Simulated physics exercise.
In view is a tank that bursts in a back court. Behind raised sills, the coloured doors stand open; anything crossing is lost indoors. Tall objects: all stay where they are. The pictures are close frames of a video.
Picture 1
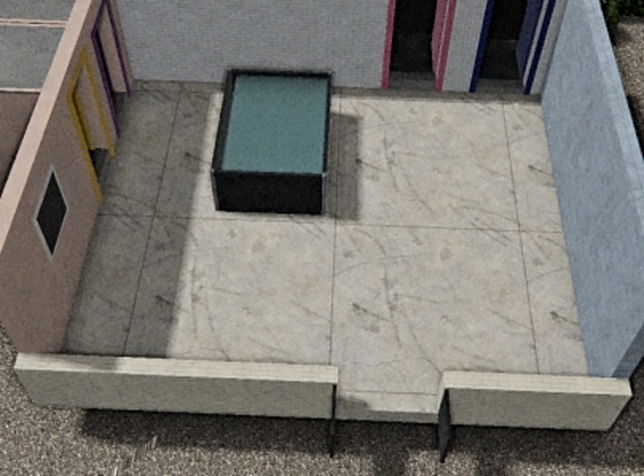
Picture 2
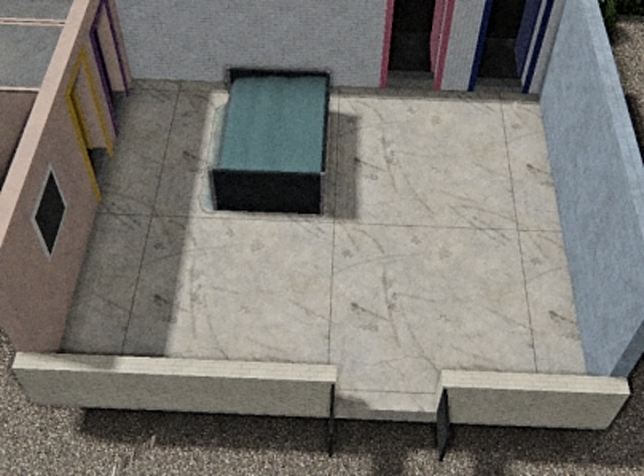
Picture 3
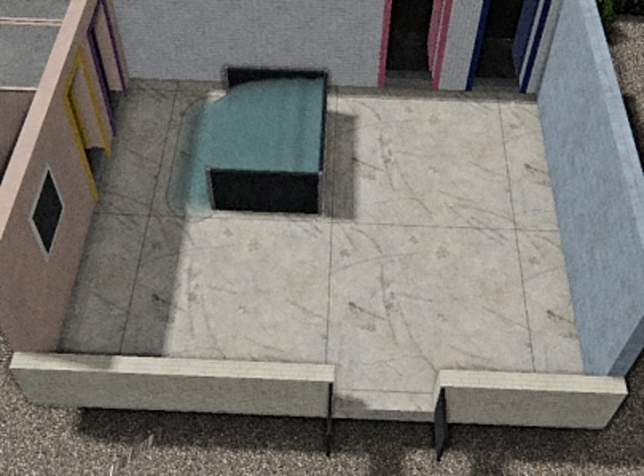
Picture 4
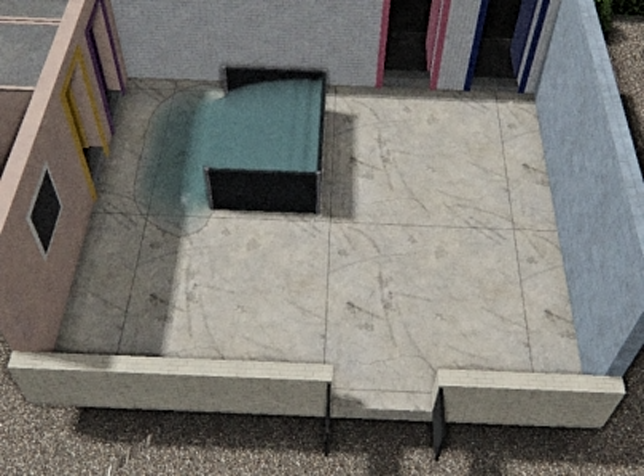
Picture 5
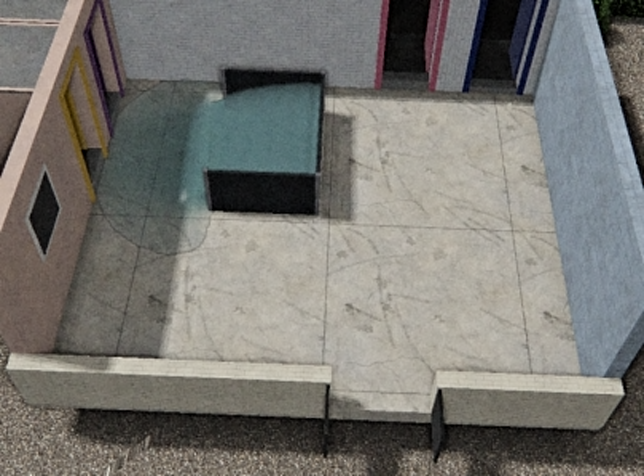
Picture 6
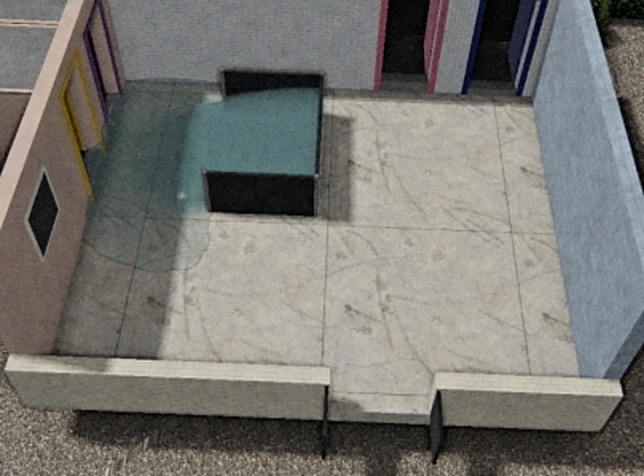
Teal water pouring from the open left side of a dark tank and spreading across the paved courtyard toward the yellow-framed door.
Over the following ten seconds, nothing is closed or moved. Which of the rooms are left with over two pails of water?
The yellow door is left with over two; the pink door is left with two or fewer; the blue door is left with two or fewer; the purple door is left with over two.
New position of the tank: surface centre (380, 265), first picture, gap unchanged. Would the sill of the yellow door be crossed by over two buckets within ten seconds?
Reading for the yellow door: It admits less.
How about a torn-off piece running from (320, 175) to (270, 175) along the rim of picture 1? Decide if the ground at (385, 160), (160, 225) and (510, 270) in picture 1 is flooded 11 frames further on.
Taking the spots in turn: Untouched, untouched and untouched.
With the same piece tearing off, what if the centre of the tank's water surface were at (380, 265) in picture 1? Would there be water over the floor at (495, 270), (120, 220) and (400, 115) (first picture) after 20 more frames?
Going through the three spots in turn: Stays untouched, gets wet, stays untouched.
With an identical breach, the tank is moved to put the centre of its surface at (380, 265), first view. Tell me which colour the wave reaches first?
The door marked yellow.
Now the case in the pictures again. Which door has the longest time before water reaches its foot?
Result: The one in blue.
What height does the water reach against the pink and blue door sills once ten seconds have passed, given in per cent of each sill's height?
First around 10 percent, second around 20 percent.
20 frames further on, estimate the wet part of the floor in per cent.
By my count, 40 percent.
A moment on, water covers 20 % of the floor; the yellow door far over two buckets in, the pink door not reached, the blue door not reached, the purple door far over two buckets in.
Next, water covers 25 % of the floor; the yellow door far over two buckets in, the pink door not reached, the blue door not reached, the purple door far over two buckets in.
Then, water covers 40 % of the floor; the yellow door far over two buckets in, the pink door not reached, the blue door not reached, the purple door far over two buckets in.
Later, water covers 80 % of the floor; the yellow door far over two buckets in, the pink door wet at the sill, nothing in, the blue door wet at the sill, nothing in, the purple door far over two buckets in.
In the end, water covers 90 % of the floor; the yellow door far over two buckets in, the pink door wet at the sill, nothing in, the blue door wet at the sill, nothing in, the purple door far over two buckets in.
